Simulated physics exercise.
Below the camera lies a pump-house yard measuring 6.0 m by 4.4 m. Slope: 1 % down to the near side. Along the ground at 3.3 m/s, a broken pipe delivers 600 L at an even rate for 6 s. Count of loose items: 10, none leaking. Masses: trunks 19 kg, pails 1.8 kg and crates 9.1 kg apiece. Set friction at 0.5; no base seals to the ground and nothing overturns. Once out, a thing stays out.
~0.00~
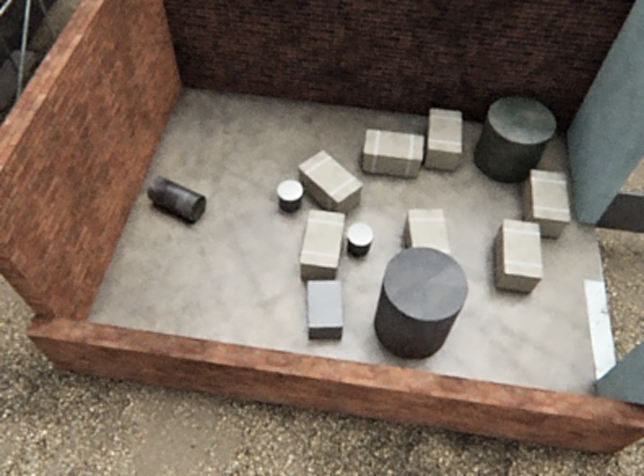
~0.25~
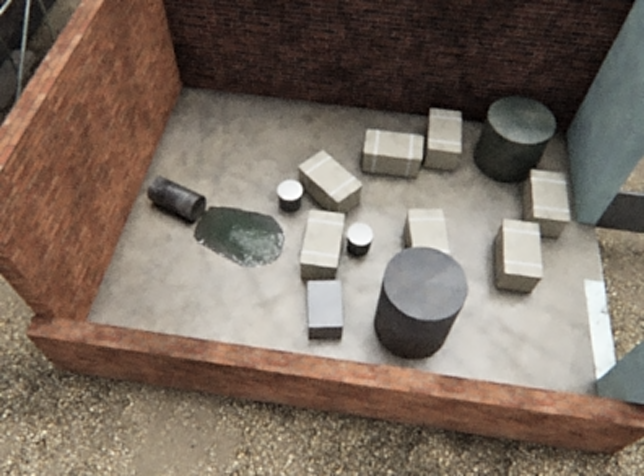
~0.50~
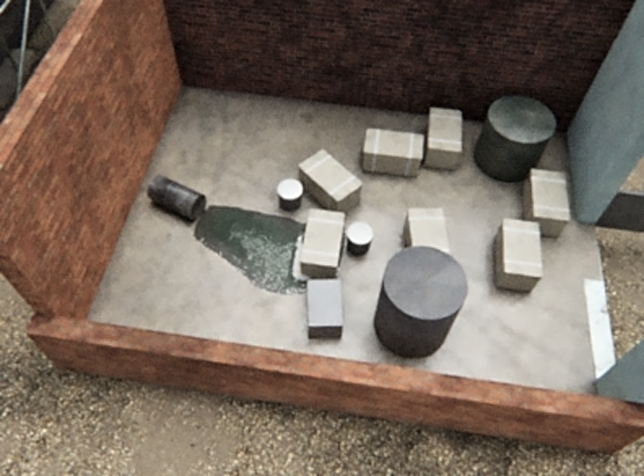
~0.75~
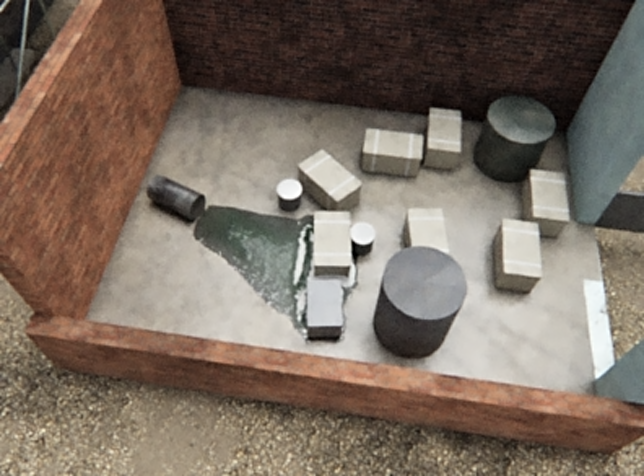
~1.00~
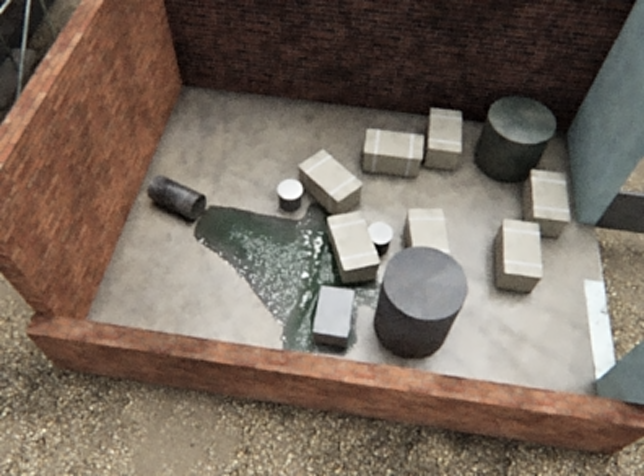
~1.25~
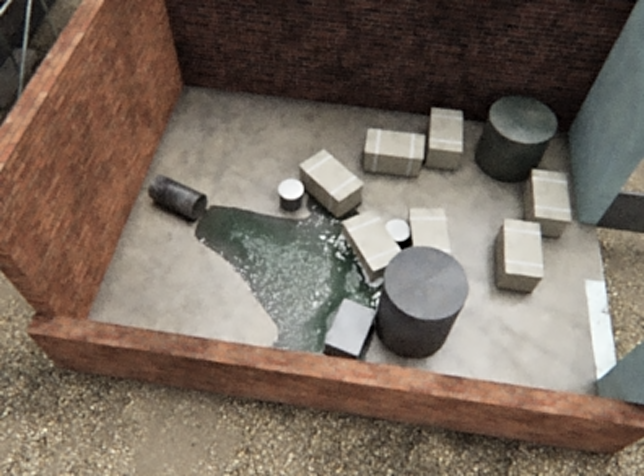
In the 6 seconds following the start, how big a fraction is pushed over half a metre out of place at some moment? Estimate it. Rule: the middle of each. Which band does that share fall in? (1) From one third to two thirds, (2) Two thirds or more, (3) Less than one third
From one third to two thirds.
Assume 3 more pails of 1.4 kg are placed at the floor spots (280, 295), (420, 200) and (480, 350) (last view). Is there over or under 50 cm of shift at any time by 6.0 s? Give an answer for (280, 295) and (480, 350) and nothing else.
First one goes beyond it, second one goes beyond it.
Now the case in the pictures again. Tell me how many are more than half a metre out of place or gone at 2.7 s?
The number comes to 3.
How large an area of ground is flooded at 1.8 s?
About 5.0 m2.
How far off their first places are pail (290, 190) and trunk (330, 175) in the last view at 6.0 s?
In turn they sit 0 cm and 0 cm away.
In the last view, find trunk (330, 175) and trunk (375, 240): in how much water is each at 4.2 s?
1 and 4 cm.
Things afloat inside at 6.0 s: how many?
The number is 1.
After 1.8 s 3 of 10 are over 50 cm from their spots; 0 afloat.
After 2.7 s 3 of 10 are over 50 cm from their spots; 1 afloat.
After 4.2 s 4 of 10 are over 50 cm from their spots; 1 afloat.
After 6.0 s 4 of 10 are over 50 cm from their spots, and 4 have been at some point; 1 afloat.
